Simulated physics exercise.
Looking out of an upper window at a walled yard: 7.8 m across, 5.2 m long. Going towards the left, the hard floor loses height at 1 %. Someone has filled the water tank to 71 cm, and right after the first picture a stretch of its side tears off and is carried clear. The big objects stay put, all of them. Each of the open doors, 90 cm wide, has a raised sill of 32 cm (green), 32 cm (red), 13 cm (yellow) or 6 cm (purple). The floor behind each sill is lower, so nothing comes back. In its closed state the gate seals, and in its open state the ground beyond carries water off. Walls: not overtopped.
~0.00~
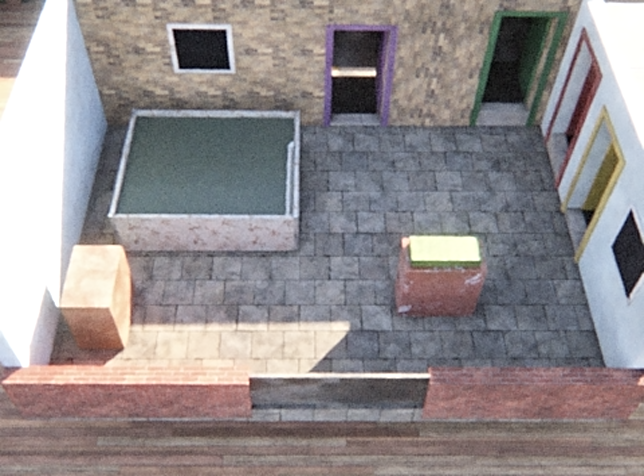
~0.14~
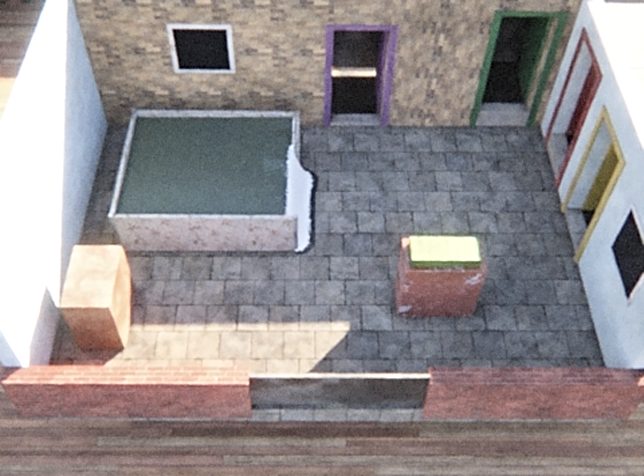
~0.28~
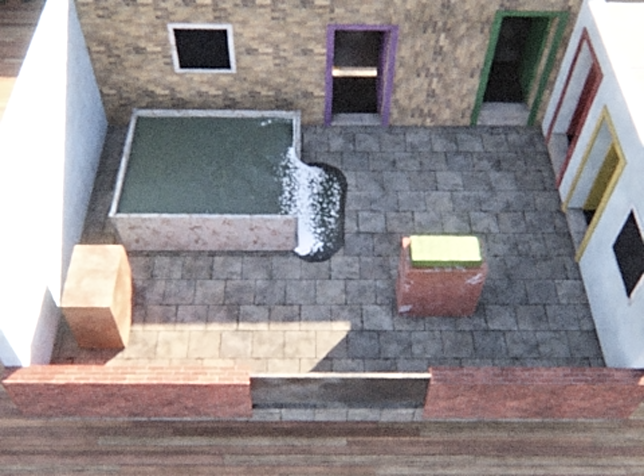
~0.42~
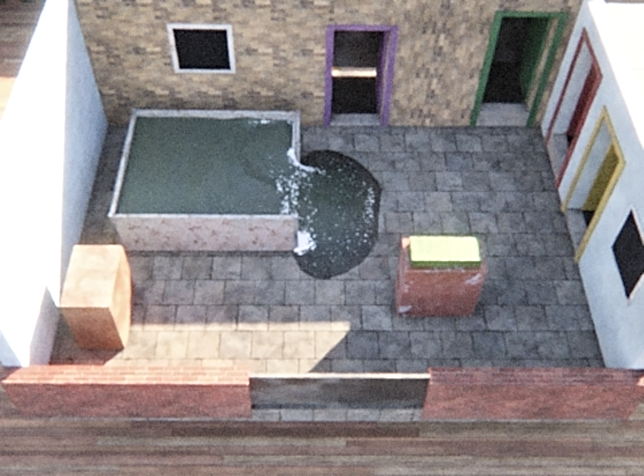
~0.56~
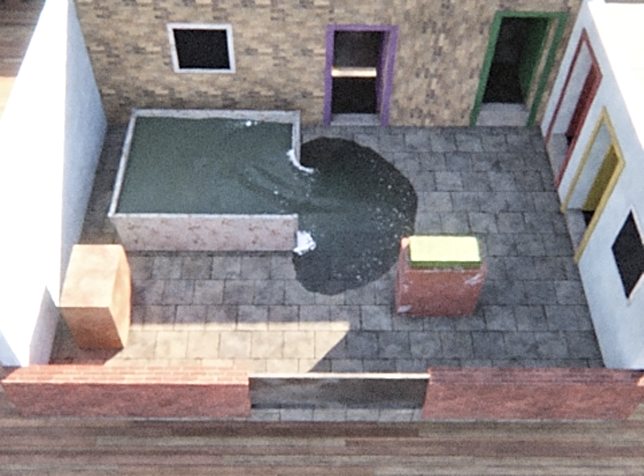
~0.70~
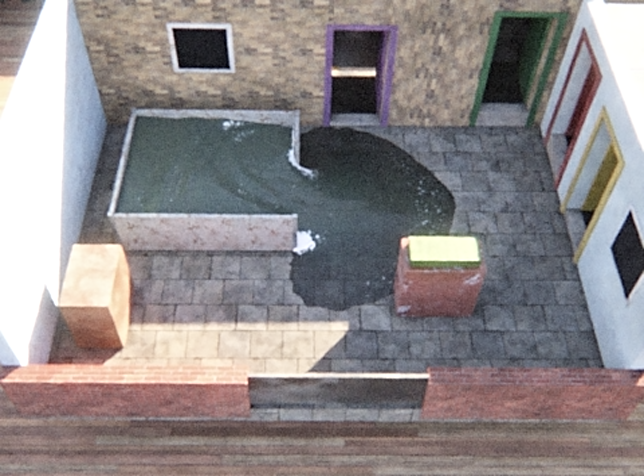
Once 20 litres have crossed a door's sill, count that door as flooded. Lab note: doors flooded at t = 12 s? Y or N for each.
Outcome: Green door: Short of the set amount. Red door: Short of the set amount. Yellow door: Beyond the set amount. Purple door: Beyond the set amount.
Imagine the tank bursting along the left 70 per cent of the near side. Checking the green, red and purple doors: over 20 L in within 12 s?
So green ends up short of it, red short of it, purple past the limit.
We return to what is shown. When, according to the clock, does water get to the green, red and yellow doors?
Doors: Green 1.6 s / red 1.4 s / yellow 1.2 s.
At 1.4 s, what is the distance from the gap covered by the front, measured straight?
Distance: Approx. 4.4 m.
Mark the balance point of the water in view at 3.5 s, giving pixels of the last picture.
It lies at roughly (350, 214) in pixels.
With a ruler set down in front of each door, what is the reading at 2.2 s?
Green 16 cm, red 25 cm, yellow 30 cm, purple 2 cm.
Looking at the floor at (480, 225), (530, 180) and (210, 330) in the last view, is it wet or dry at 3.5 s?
Soaked, soaked, untouched.
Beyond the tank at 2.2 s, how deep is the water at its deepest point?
I'd say near 38 centimetres.
After 1.4 s water covers 45 % of the floor and is deepest (36 cm) near (309, 219); green door not reached, red door 7 cm at the sill, 0 L in, yellow door 18 cm at the sill, 1 L in, purple door 6 cm at the sill, 0 L in.
After 2.2 s water covers 50 % of the floor and is deepest (38 cm) near (533, 134); green door 16 cm at the sill, 0 L in, red door 25 cm at the sill, 0 L in, yellow door 30 cm at the sill, 55 L in, purple door 2 cm at the sill, 0 L in.
After 3.5 s water covers 60 % of the floor and is deepest (29 cm) near (596, 381); green door 26 cm at the sill, 1 L in, red door 28 cm at the sill, 0 L in, yellow door 30 cm at the sill, 190 L in, purple door 3 cm at the sill, 0 L in.
After 7.0 s water covers 90 % of the floor and is deepest (19 cm) near (583, 381); green door 14 cm at the sill, 1 L in, red door 11 cm at the sill, 1 L in, yellow door 10 cm at the sill, 270 L in, purple door 10 cm at the sill, 16 L in.
After 12.0 s water covers 100 % of the floor and is deepest (23 cm) near (122, 201); green door 8 cm at the sill, 1 L in, red door 7 cm at the sill, 1 L in, yellow door 6 cm at the sill, 270 L in, purple door 10 cm at the sill, 66 L in.
